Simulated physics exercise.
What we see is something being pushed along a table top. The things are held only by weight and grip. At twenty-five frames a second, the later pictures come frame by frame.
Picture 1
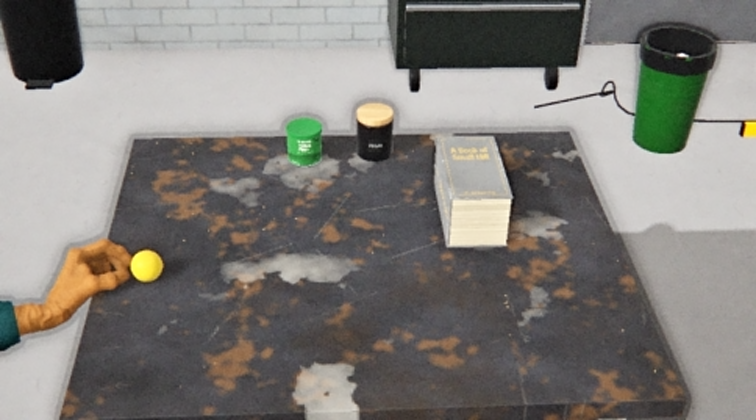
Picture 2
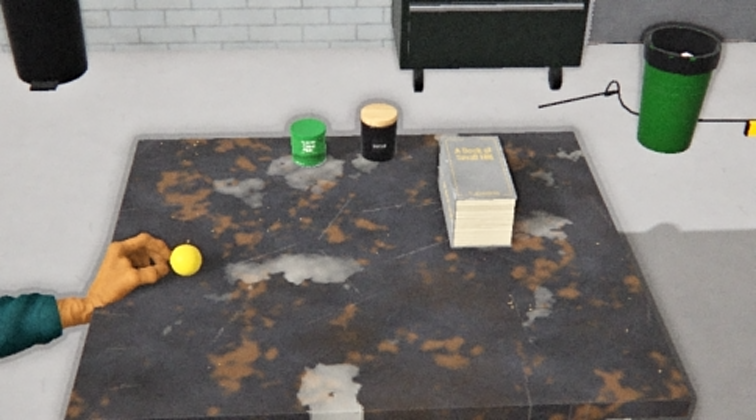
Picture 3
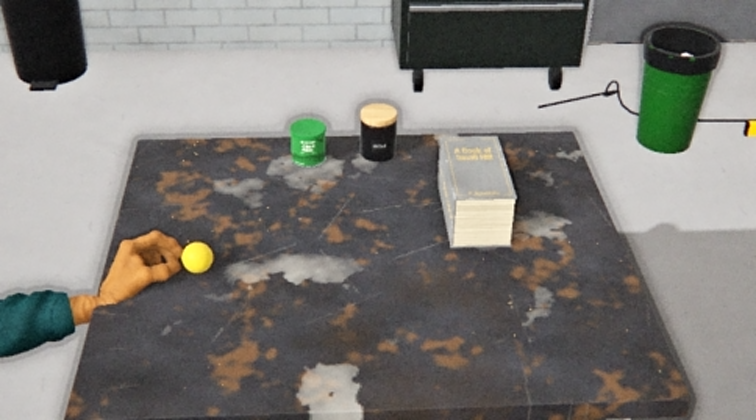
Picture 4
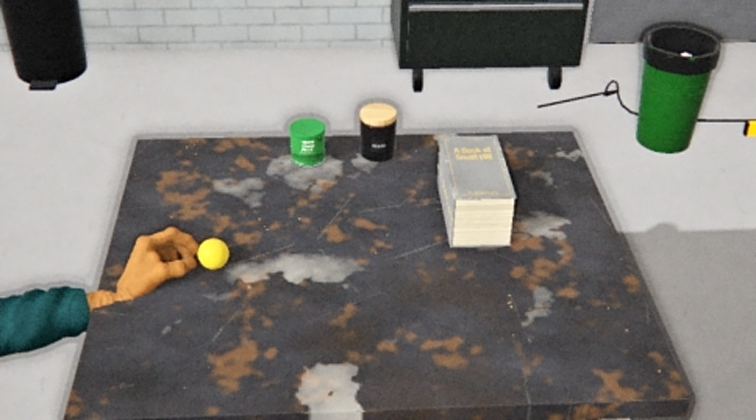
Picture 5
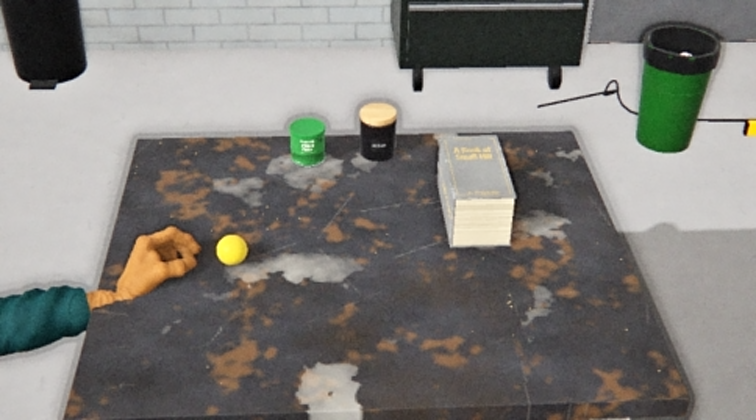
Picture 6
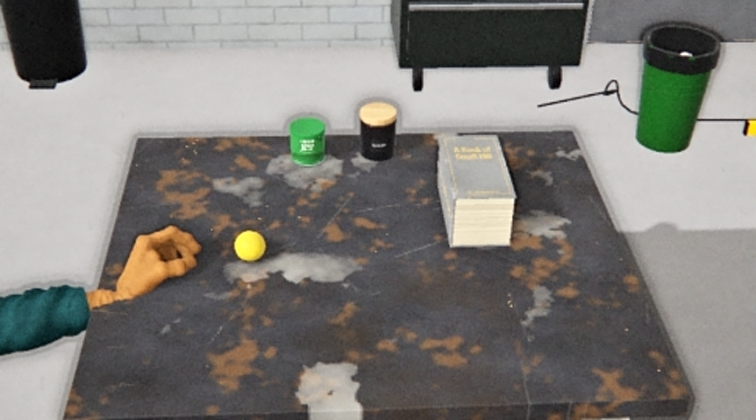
The video shows a hand pushing a small round yellow lemon rightward across a dark, stained table top; the hand then stays behind while the lemon continues a short way, with two small containers and a thick book standing nearby.
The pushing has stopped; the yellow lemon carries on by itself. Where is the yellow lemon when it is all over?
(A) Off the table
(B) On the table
On the table.
Then, 0.20 s later than the last frame, yellow lemon moved well along near (337, 229).
Then, 0.60 s later than the last frame, yellow lemon moved well along near (427, 202).
When it is over, moved from the start, yellow lemon. End places, in pixels of the last picture, yellow lemon near (409, 161).
